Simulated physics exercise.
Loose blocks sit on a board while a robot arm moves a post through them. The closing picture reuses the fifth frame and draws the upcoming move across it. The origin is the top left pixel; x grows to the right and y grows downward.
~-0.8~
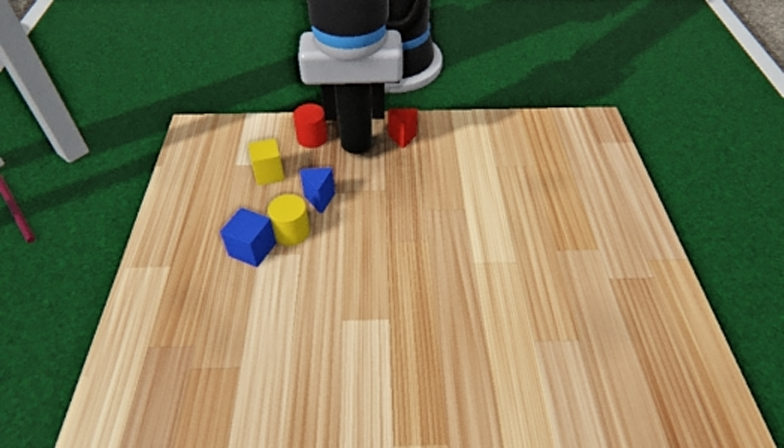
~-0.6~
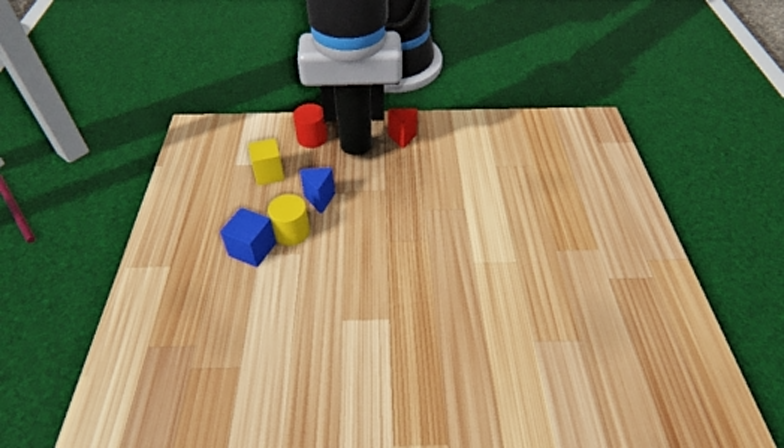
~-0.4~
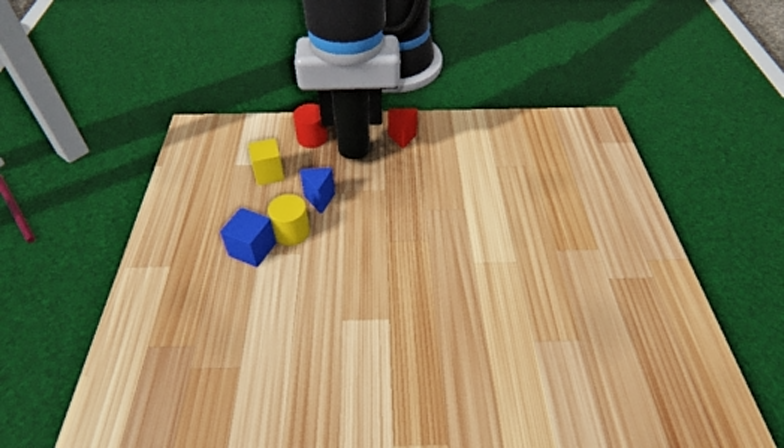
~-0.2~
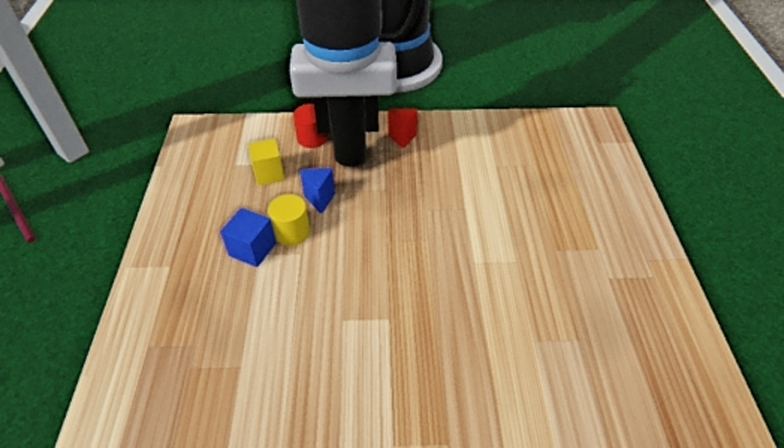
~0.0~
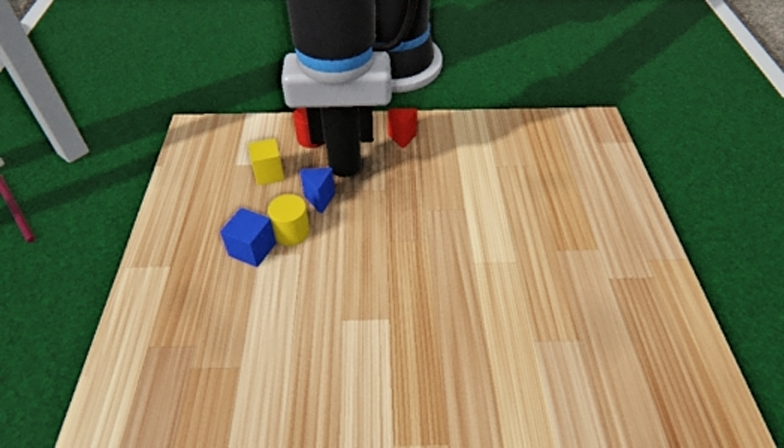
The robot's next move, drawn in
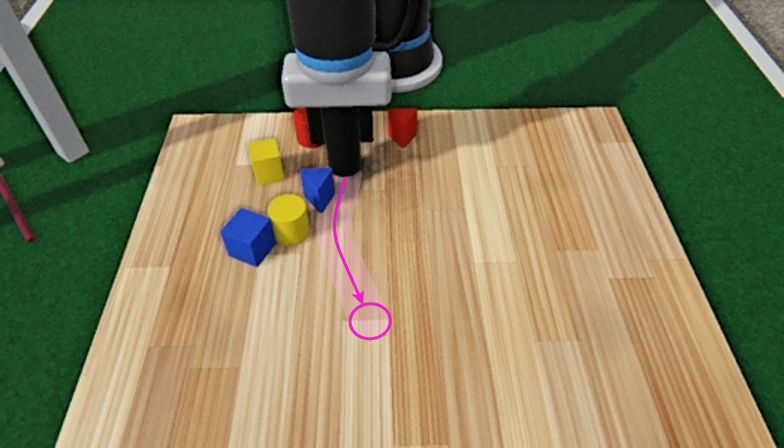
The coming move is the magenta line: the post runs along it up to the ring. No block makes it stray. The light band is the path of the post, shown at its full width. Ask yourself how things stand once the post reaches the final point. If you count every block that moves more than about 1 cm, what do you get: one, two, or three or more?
It displaces one.
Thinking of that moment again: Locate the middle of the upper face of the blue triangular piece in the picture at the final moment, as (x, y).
It will end up at (304, 189).
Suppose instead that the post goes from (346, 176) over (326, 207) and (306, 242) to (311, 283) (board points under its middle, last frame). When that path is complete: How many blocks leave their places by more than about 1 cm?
The count is three or more.
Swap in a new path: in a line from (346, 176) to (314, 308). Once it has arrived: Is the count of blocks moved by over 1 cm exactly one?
Yes
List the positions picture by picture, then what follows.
The first frame shows lower end of the post at (357, 144), tops of blocks, yellow disc at (287, 207), blue triangular piece at (317, 175).
The second frame shows post at (356, 145), blocks as before.
The third frame shows post at (354, 149), blocks as before.
The fourth frame shows post at (351, 156), blocks as before.
The fifth frame shows post at (345, 166), yellow disc at (287, 207), blue triangular piece at (317, 175).
The drawn path runs from (346, 176) over (335, 219) and (346, 267) to (370, 321).
The first path, step by step. One third of the way, post at (334, 210); blue triangular piece at (304, 189), turned 100° clockwise.
Two thirds of the way, post at (346, 258); blue triangular piece at (304, 189), turned 100° clockwise.
At the end, post at (370, 312); yellow disc not moved; blue triangular piece at (304, 189), turned 100° clockwise.
